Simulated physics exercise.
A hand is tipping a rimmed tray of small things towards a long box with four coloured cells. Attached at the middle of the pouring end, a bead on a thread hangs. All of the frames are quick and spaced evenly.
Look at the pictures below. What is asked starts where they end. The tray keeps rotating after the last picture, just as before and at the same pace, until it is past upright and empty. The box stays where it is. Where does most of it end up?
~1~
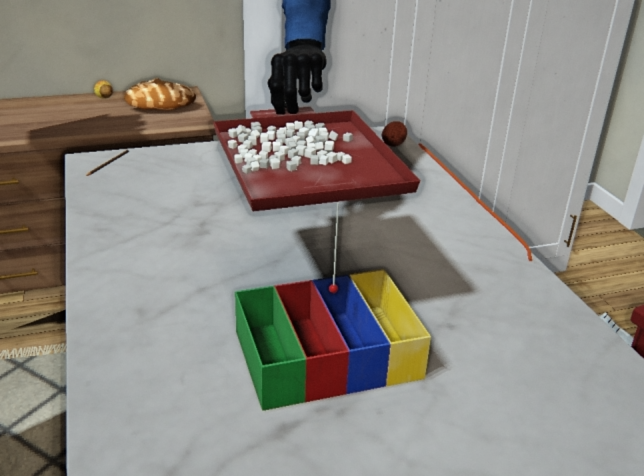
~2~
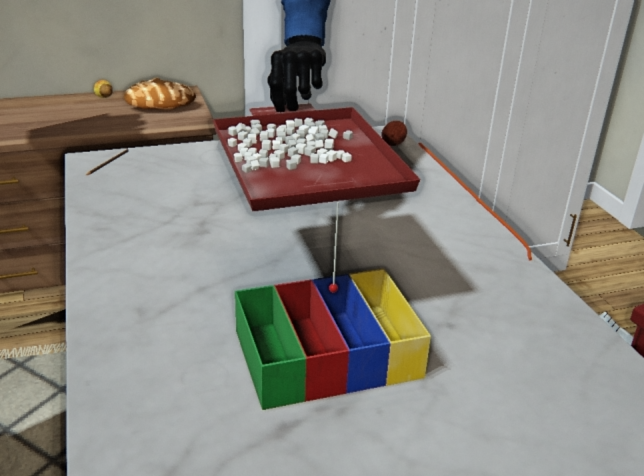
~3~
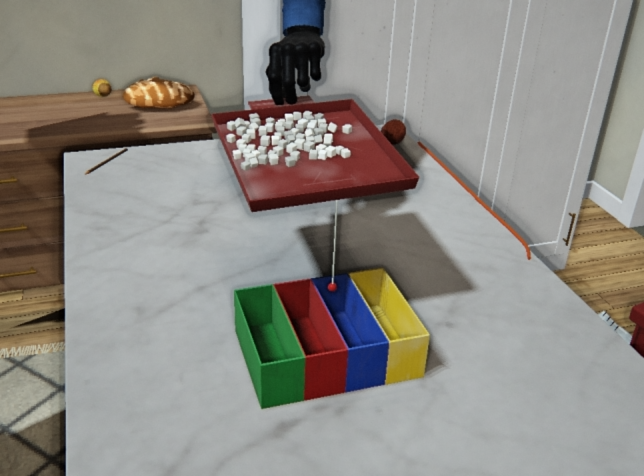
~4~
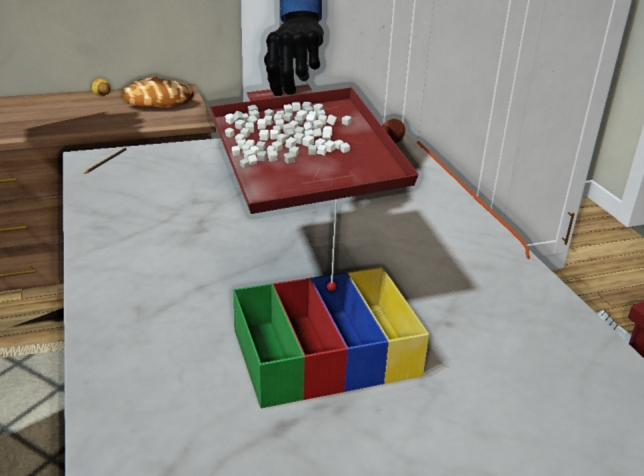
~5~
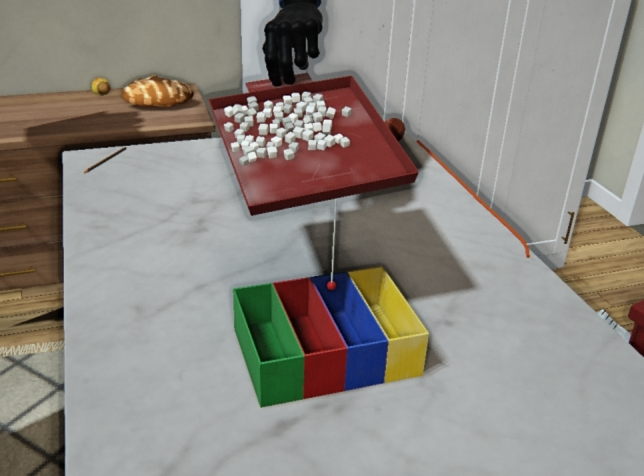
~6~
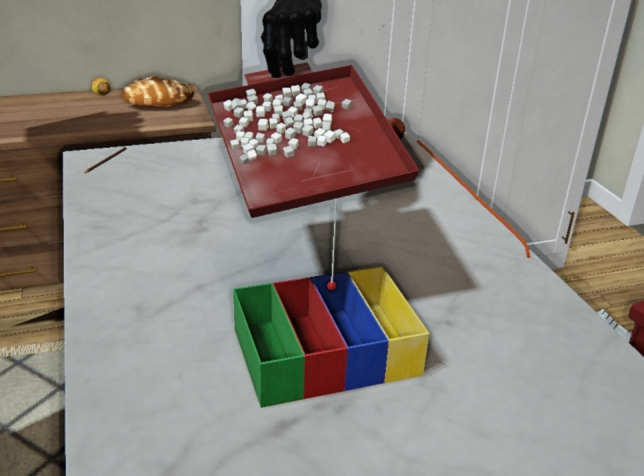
Most ends up in the green cell.
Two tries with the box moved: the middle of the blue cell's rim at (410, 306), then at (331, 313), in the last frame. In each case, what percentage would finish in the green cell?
Close to 0 in a hundred, then close to 30 in a hundred.
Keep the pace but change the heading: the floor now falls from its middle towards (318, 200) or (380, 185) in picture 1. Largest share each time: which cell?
The green one; yellow.
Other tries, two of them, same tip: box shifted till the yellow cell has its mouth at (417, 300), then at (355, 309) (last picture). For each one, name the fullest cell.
Try 1 - that green cell; try 2 - red.
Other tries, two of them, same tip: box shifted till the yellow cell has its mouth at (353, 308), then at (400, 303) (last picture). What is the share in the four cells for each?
Estimate: 90 % first, 60 % second.
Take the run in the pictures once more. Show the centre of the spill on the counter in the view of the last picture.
Look around pixel (176, 364).
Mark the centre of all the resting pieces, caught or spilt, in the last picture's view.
Around (265, 355).
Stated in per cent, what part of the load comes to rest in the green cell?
I'd put that share near 50 per cent.
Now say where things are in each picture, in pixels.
The first picture shows corners of the pouring end near (253, 198) and (417, 180), level; middle of the load near (290, 143), sugar cubes; bead on its thread near (334, 289); green cell near (284, 380); red cell near (327, 372); blue cell near (368, 365); yellow cell near (408, 357).
The second picture shows corners of the pouring end near (253, 198) and (417, 179), level; middle of the load near (290, 141).
The third picture shows corners of the pouring end near (252, 199) and (416, 176), tipped barely, lowest at the left corner; middle of the load near (289, 136).
The fourth picture shows corners of the pouring end near (251, 202) and (415, 174), tipped a little, lowest at the left corner; middle of the load near (288, 129).
The fifth picture shows corners of the pouring end near (250, 204) and (415, 171), tipped a little, lowest at the left corner; middle of the load near (287, 122).
The sixth picture shows corners of the pouring end near (251, 207) and (416, 169), tipped clearly, lowest at the left corner; middle of the load near (287, 117); green cell near (282, 377); red cell near (325, 369); blue cell near (367, 361); yellow cell near (407, 354).
Shortly afterwards, tray tipped steeply; all but a few on the tray; a little falling or outside the box.
Next, tray tipped right over; the bulk on the tray; a little in the green cell; a little in the red cell; only a few falling or outside the box.
Some moments later, tray tipped past a quarter turn; near half in the green cell; near a quarter in the red cell; near a third falling or outside the box.
In the end, tray tipped past a quarter turn; near half in the green cell; near a quarter in the red cell; none at all in the blue cell; none at all in the yellow cell; near a third outside the box.
